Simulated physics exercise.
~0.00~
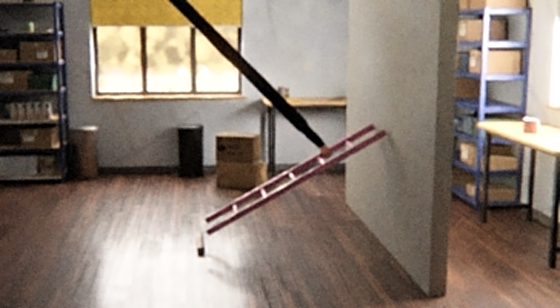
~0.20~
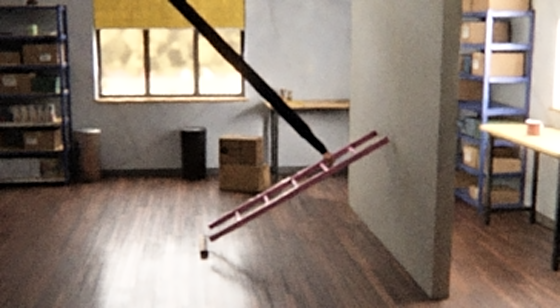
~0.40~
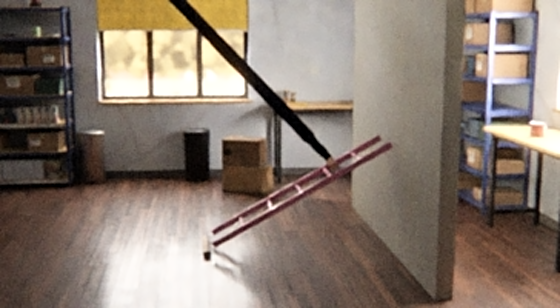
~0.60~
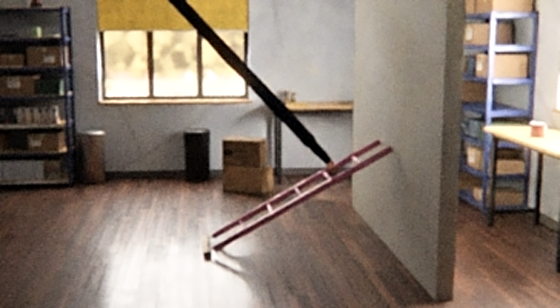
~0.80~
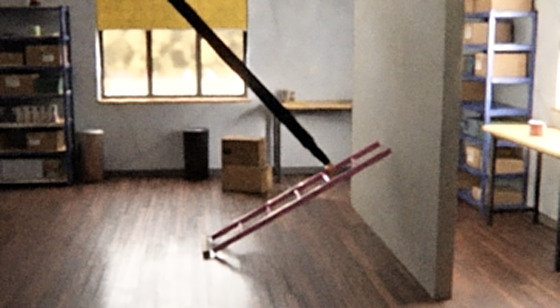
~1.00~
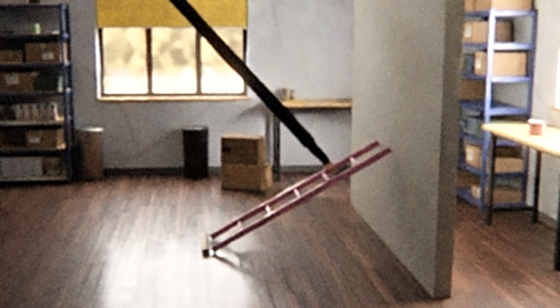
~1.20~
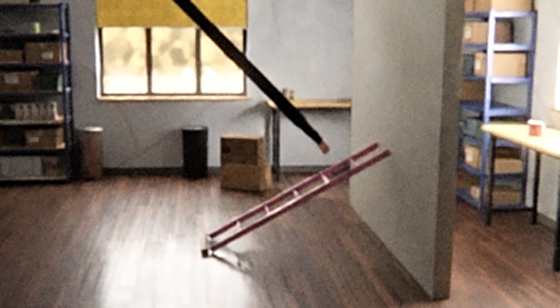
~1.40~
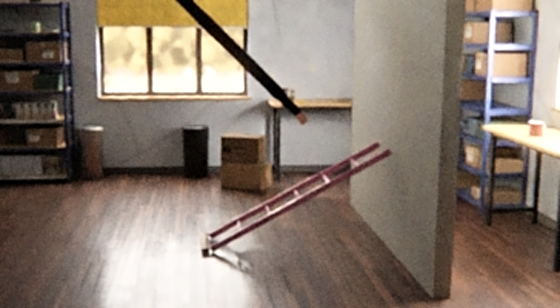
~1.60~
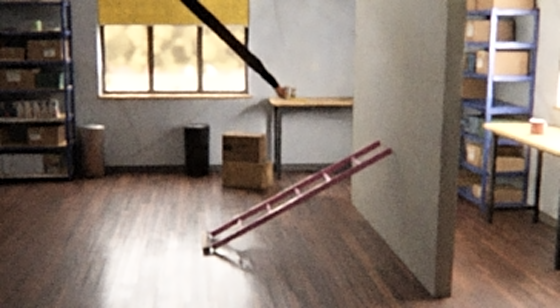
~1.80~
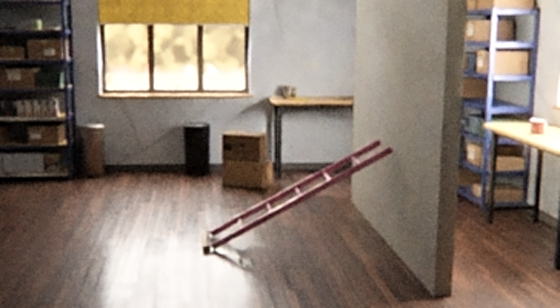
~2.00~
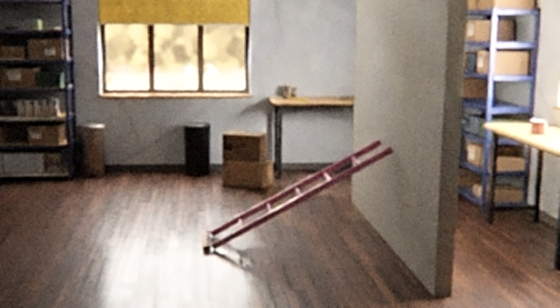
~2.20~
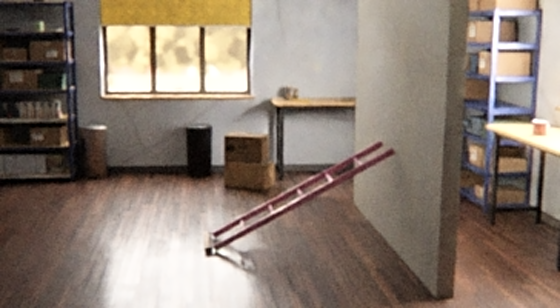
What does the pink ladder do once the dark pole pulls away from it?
The pink ladder stays in place, still leaning at a slant against the wall.
A pink ladder held against a wall by a dark pole stays leaning once released.
